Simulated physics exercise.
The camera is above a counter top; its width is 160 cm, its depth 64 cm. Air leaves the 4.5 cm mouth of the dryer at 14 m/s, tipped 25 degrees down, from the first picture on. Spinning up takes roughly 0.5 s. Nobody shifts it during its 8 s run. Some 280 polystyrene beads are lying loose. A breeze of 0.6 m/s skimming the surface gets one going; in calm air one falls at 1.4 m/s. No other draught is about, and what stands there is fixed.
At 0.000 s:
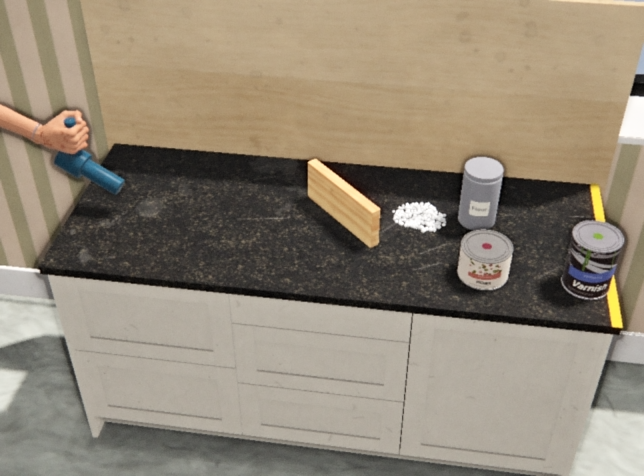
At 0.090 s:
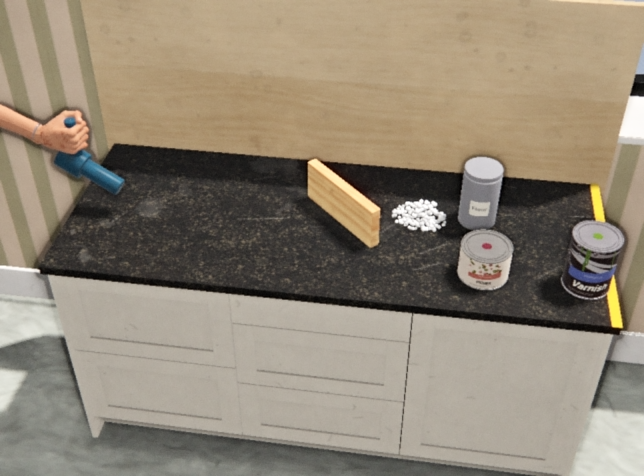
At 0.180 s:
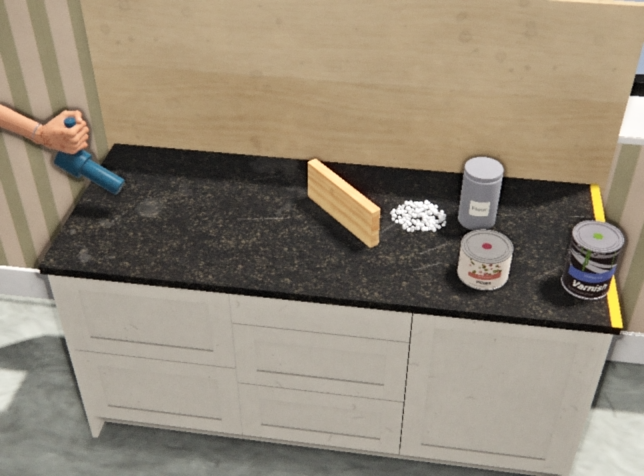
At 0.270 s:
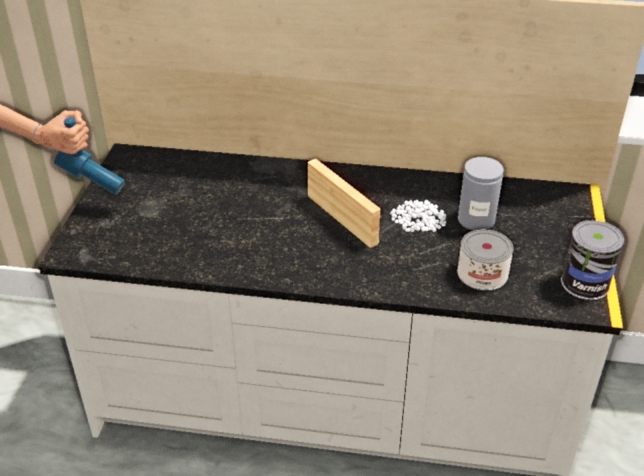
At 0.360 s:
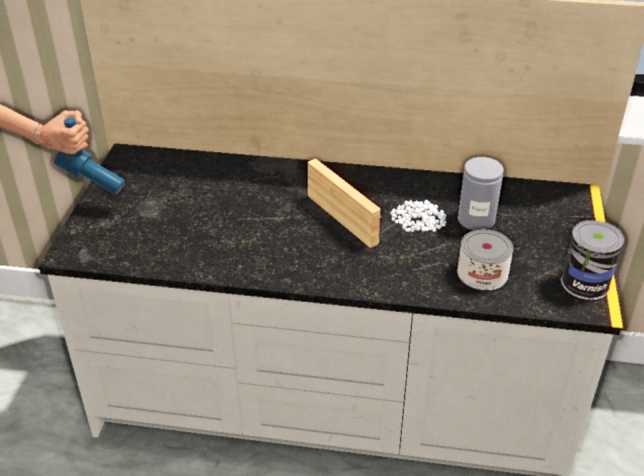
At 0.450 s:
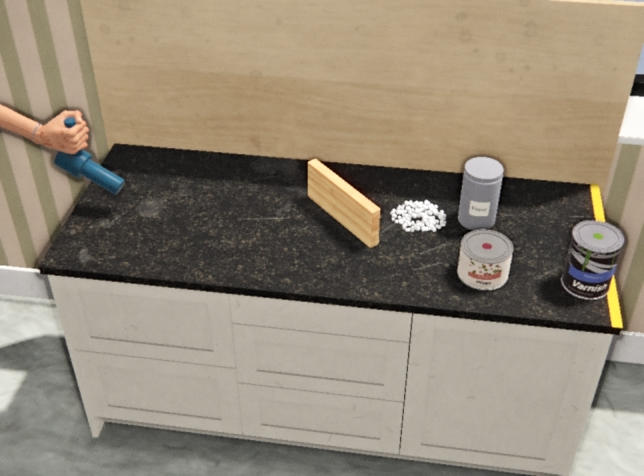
In this clip, a hand holds a blue dryer at the left of a dark counter top, pointing it toward an upright wooden board, white beads and three containers; the beads barely stir, and everything else stays still.
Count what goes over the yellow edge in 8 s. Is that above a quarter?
As for a quarter going over the yellow edge: No.
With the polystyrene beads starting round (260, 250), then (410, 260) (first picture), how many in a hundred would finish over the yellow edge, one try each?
In that order: 5 %, 10 %.
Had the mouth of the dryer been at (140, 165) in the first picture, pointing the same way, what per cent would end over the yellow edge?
Then about 1 %.
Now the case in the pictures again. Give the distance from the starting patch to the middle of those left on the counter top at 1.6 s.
About 0 cm.
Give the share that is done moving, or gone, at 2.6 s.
Near 50 %.
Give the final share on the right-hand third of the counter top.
Near 40 %.
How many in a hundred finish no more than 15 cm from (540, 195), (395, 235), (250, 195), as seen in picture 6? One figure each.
In turn about 0 %, 80 %, 0 %.
After 1.6 s the count stands so, 0 % are over the yellow edge; the middle of those still in play is near (420, 216).
After 2.6 s the count stands so, 0 % are over the yellow edge; the middle of those still in play is near (421, 216).
After 4.4 s the count stands so, 0 % are over the yellow edge; the middle of those still in play is near (421, 218).
After 8.0 s, at the end, 0 % are over the yellow edge; the middle of those still in play is near (421, 218).
